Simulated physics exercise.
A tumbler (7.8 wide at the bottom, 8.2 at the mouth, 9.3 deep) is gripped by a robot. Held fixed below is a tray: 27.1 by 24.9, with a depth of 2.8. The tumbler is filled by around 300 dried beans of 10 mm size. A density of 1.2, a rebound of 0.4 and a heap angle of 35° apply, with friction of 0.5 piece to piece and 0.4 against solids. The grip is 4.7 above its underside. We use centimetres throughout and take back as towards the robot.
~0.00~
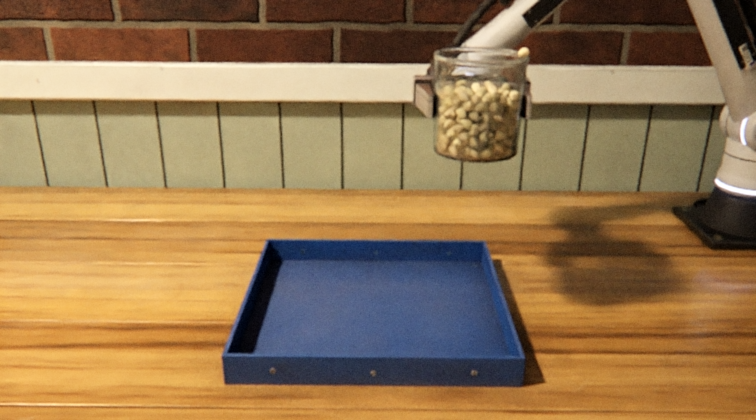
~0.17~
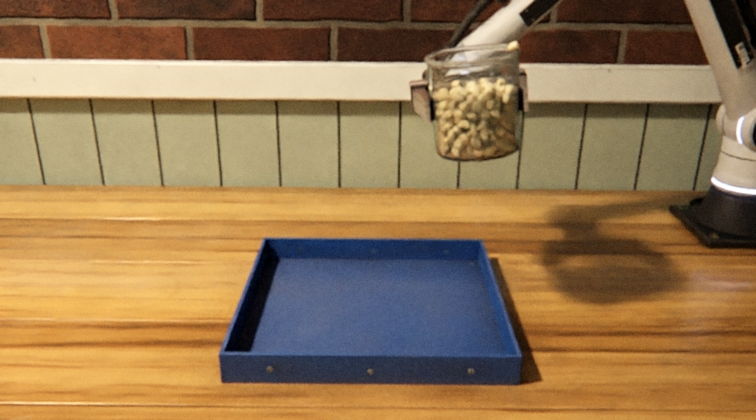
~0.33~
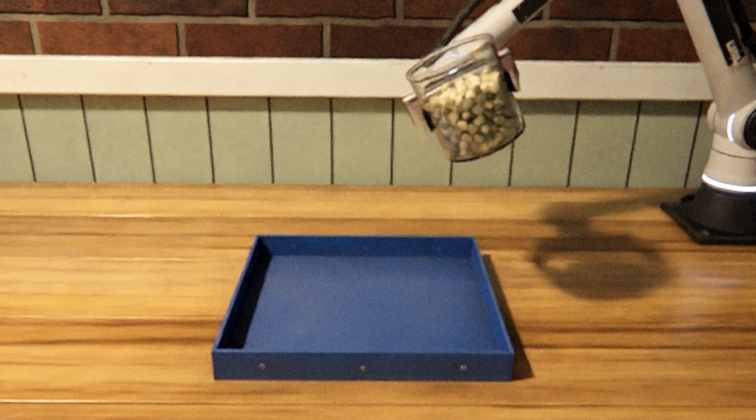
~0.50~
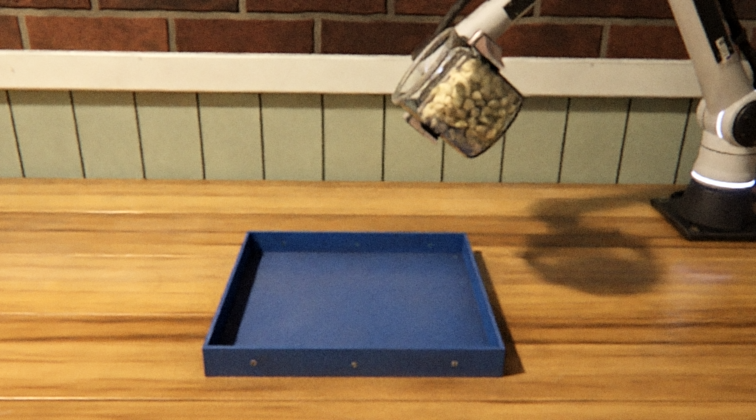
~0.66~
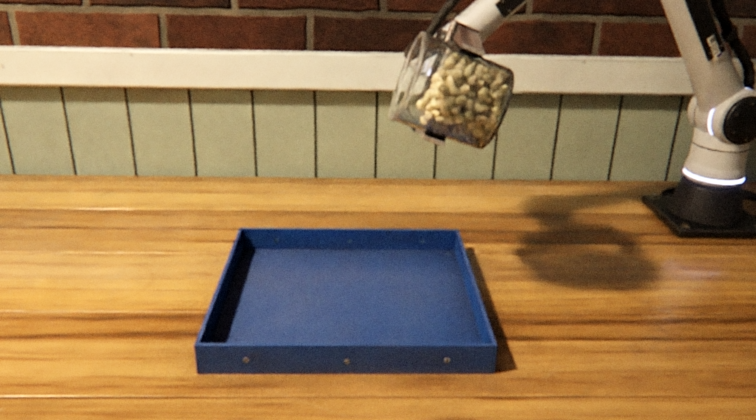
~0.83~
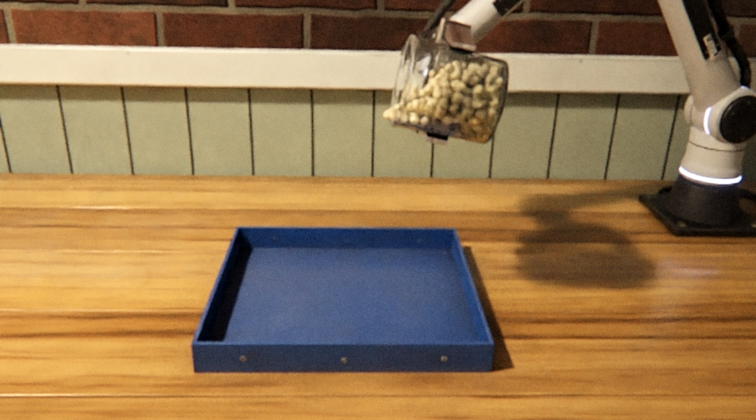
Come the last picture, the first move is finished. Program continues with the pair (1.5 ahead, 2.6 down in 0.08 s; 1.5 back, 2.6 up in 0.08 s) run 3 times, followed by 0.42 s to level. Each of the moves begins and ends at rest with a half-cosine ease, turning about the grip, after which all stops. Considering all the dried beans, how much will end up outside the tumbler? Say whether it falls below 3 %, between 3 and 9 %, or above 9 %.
It falls above 9 %.
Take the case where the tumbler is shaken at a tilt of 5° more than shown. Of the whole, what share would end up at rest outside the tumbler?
Estimate: Close to 25 per cent.
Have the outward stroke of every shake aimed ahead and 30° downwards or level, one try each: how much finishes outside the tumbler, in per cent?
It comes to around 30 per cent on the first try and around 60 per cent on the second.
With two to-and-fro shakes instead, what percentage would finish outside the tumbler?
That change gives some 15 percent.
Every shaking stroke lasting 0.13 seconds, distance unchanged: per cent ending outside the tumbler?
About 5 per cent, then.
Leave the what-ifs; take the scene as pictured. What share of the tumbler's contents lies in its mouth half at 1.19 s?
Roughly 35 %.
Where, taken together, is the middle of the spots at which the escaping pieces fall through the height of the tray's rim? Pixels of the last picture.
Their middle lies around (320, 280).
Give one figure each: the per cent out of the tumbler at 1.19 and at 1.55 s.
5, then 20.
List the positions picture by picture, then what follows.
The tumbler middle at (478, 105), level; upper third of the load around (479, 97), from x 440 to 525, top at y 50; 302 in the tumbler, in the first frame.
The tumbler middle at (475, 104), tilted 7° forward; upper third of the load around (479, 97), from x 440 to 515, top at y 45, in the second frame.
The tumbler middle at (468, 101), tilted 27° forward; upper third of the load around (478, 93), from x 430 to 515, top at y 50, in the third frame.
The tumbler middle at (459, 97), tilted 51° forward; upper third of the load around (473, 85), from x 425 to 515, top at y 65, in the fourth frame.
The tumbler middle at (452, 94), tilted 71° forward; upper third of the load around (466, 78), from x 420 to 505, top at y 60, in the fifth frame.
The tumbler middle at (449, 92), tilted 78° forward; upper third of the load around (468, 80), from x 390 to 500, top at y 65; 302 in the tumbler, in the sixth frame.
After 1.19 s, tilted 78° forward, highest piece 26 above the table; 287 in the tumbler, 9 in the tray, 6 in flight or on a rim.
After 1.55 s, tilted 30° forward, highest piece 26 above the table; 245 in the tumbler, 54 in the tray, 1 on the table or floor, 2 in flight or on a rim.
After 1.93 s, level, highest piece 28 above the table; 245 in the tumbler, 56 in the tray, 1 on the table or floor.
After 2.98 s, level, highest piece 28 above the table; 245 in the tumbler, 56 in the tray, 1 on the table or floor.
In the end, 245 in the tumbler, 56 in the tray, 1 on the table or floor. That is 19 % outside the tumbler.
